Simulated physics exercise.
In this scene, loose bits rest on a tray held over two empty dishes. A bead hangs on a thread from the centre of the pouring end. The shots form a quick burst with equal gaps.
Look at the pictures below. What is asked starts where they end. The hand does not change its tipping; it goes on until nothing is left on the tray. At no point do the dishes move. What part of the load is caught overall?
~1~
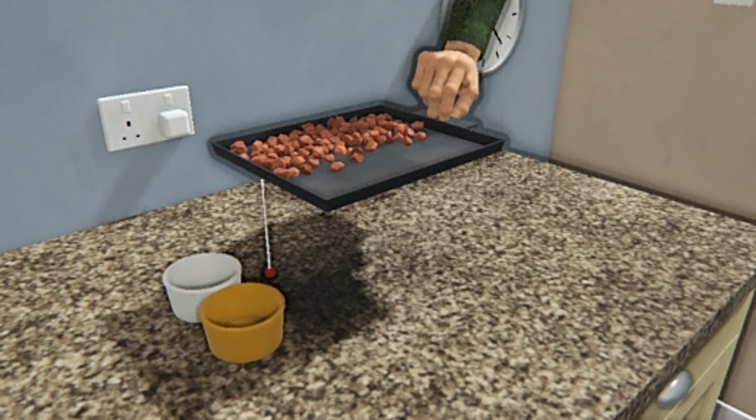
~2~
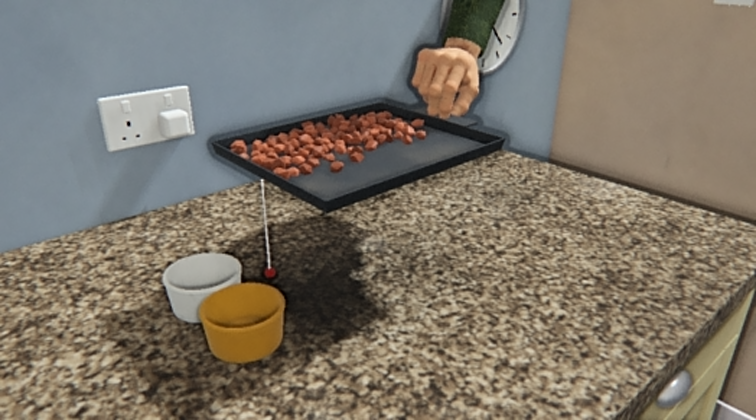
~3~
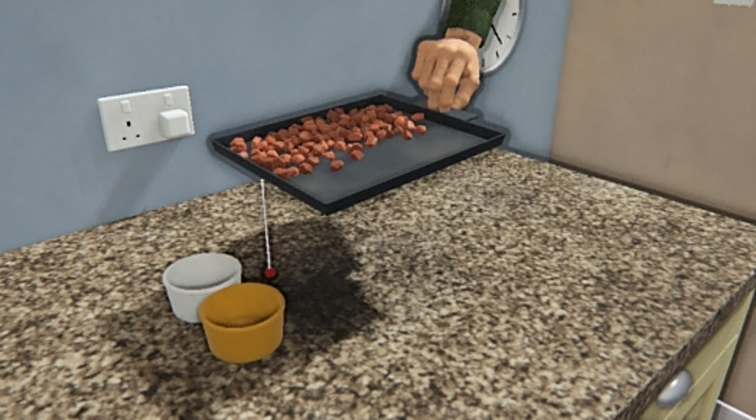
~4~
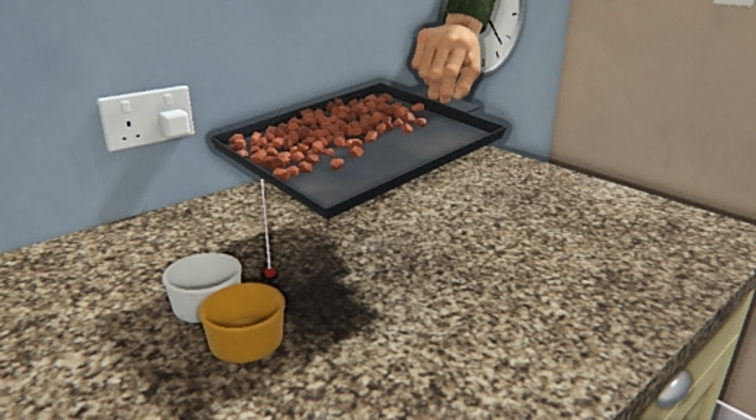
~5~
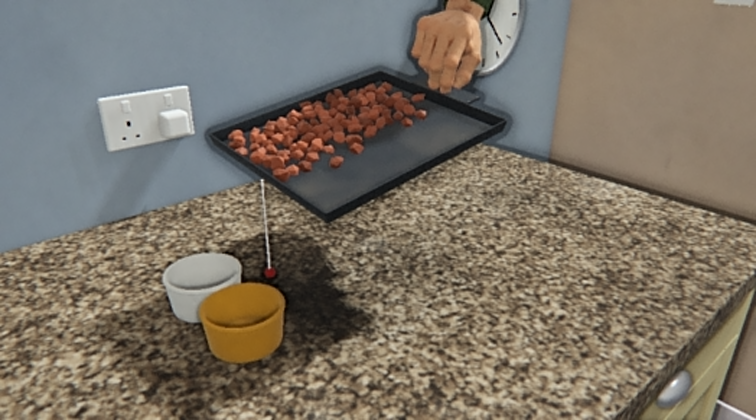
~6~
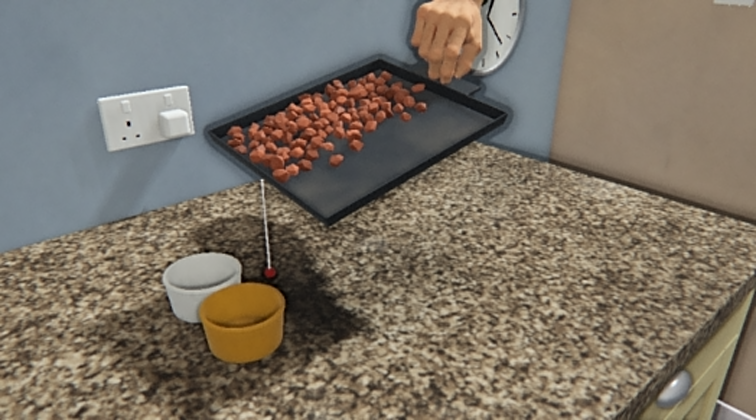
Most never reaches the dishes.
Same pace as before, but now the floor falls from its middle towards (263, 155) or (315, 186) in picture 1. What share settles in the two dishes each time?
40 % and 20 %.
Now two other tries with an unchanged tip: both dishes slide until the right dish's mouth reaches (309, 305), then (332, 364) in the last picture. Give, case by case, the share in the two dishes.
About 50 per cent, then about 40 per cent.
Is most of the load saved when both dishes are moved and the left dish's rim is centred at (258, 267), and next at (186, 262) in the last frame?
For the two tries in order: Not as much as half, not as much as half.
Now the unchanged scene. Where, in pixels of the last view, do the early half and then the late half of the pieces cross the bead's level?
Early half (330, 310), late half (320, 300).
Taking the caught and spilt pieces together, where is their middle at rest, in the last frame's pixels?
Roughly pixel (333, 365).
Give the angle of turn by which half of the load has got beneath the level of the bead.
That happens at around 95°.
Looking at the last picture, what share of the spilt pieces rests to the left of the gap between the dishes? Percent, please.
Around 0 per cent, give or take.
Shortly afterwards, tray tipped steeply; the bulk on the tray; only a few outside both; a little in the air.
Next, tray tipped right over; a little on the tray; only a few in the right dish; the bulk outside both; a little in the air.
Some moments later, tray tipped past a quarter turn; only a few in the right dish; all but a few outside both.
In the end, tray tipped past a quarter turn; only a few in the right dish; none at all in the left dish; all but a few outside both.
